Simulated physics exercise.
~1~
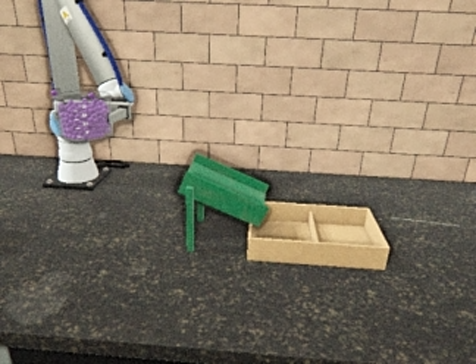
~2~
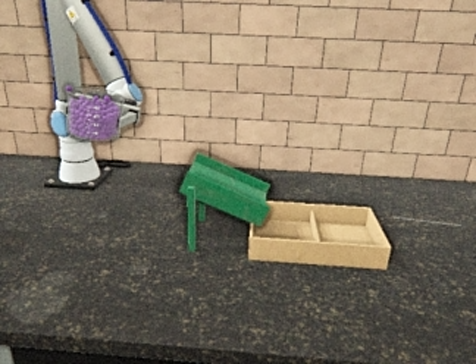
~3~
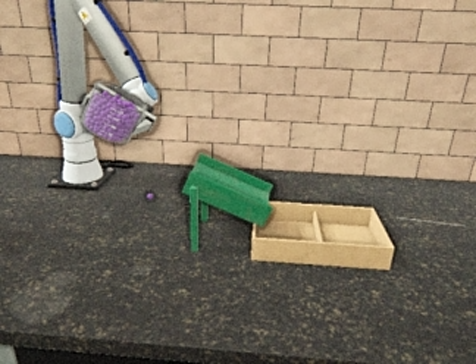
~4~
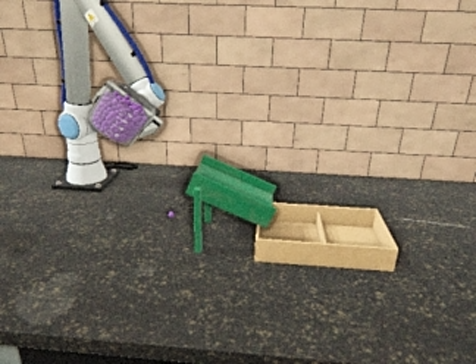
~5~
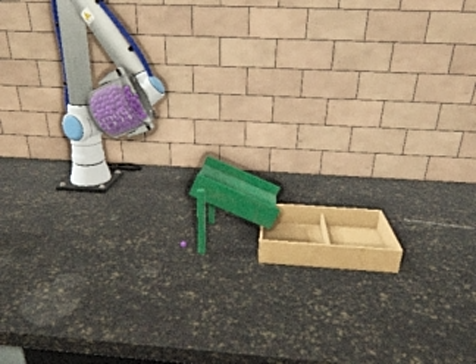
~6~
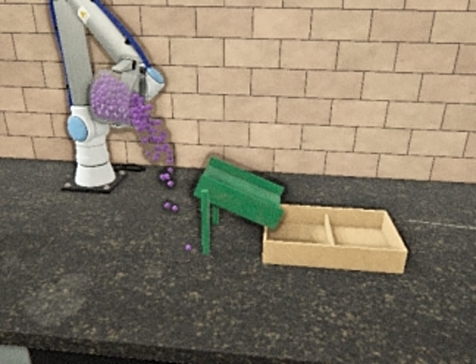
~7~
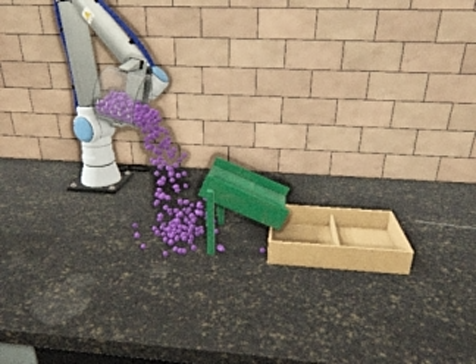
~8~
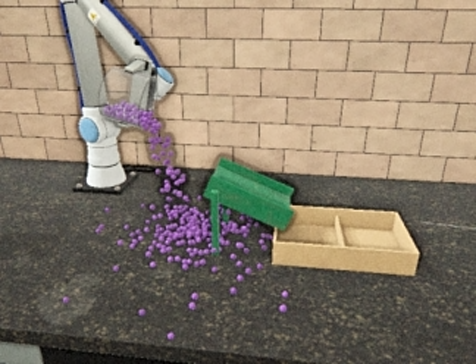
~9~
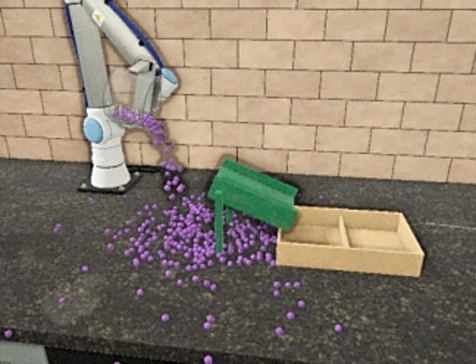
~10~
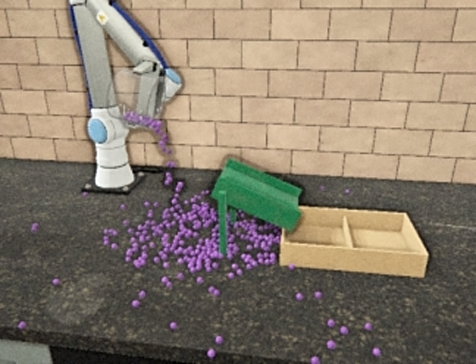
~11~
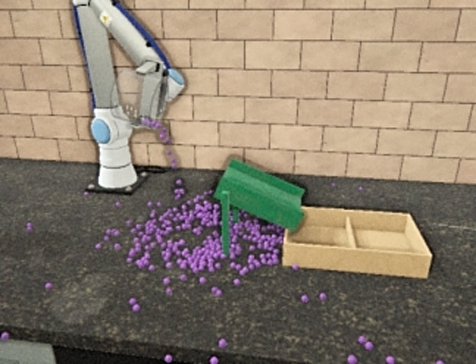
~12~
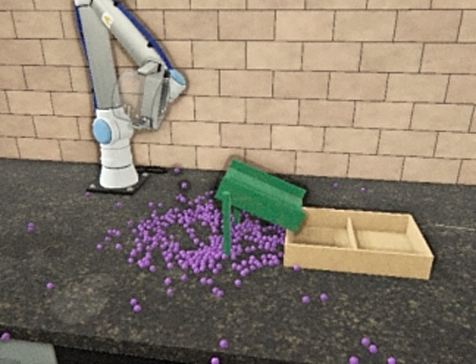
We see a robot arm tip a container of purple beads beside a green chute leading to a divided wooden box; the beads pour onto the dark table short of the chute, scatter widely, and lie spread around its legs while the box stays empty.
